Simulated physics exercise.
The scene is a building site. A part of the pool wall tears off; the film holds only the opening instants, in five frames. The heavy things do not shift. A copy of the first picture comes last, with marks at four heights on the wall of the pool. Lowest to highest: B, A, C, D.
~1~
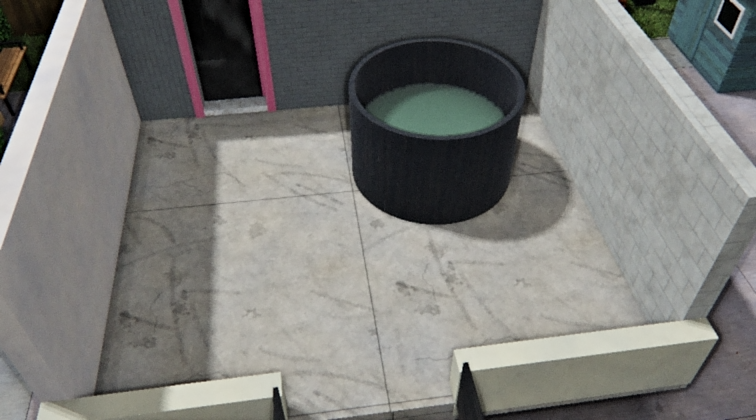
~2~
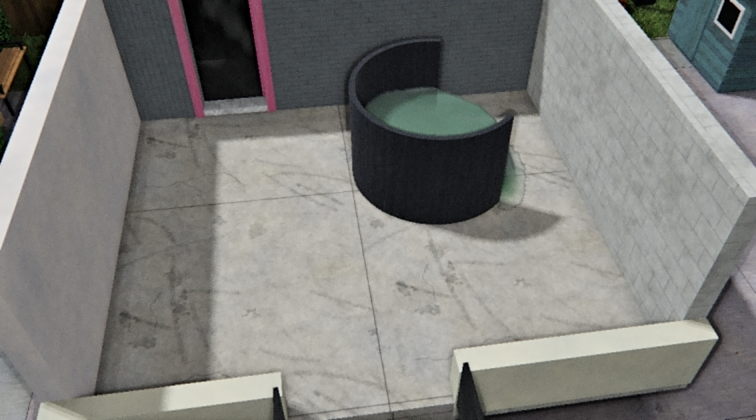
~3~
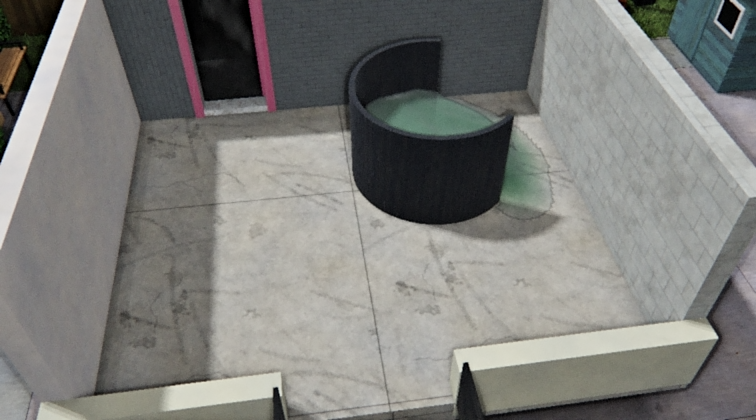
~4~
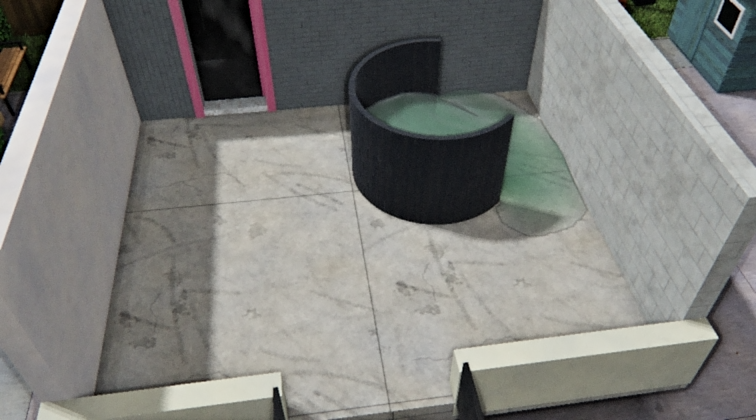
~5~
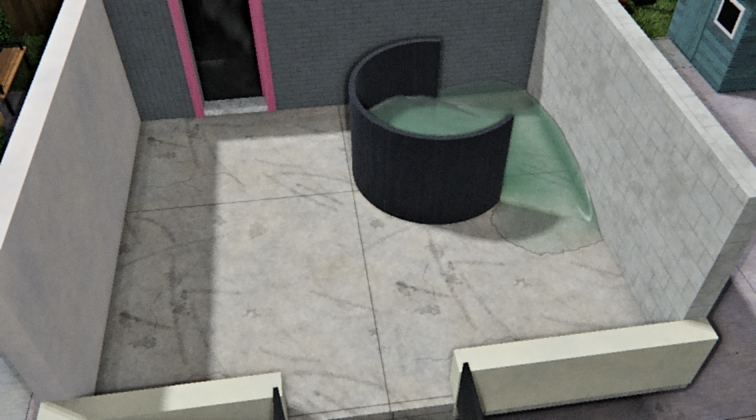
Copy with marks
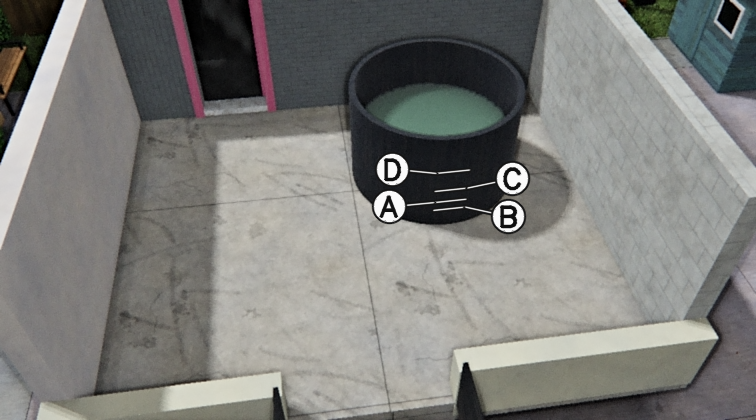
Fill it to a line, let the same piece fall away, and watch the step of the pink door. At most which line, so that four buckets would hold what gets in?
Take D.
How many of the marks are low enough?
All of them.
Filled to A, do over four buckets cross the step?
No, not at all.
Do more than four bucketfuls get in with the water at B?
No, not at all.
On the marked copy, A at (450, 200); B at (449, 208); C at (451, 189); D at (453, 171); from the bottom up B, A, C, D.
For level A, nothing gets over.
For level B, nothing gets over.
For level C, nothing gets over.
For level D, a bucket or two gets in.
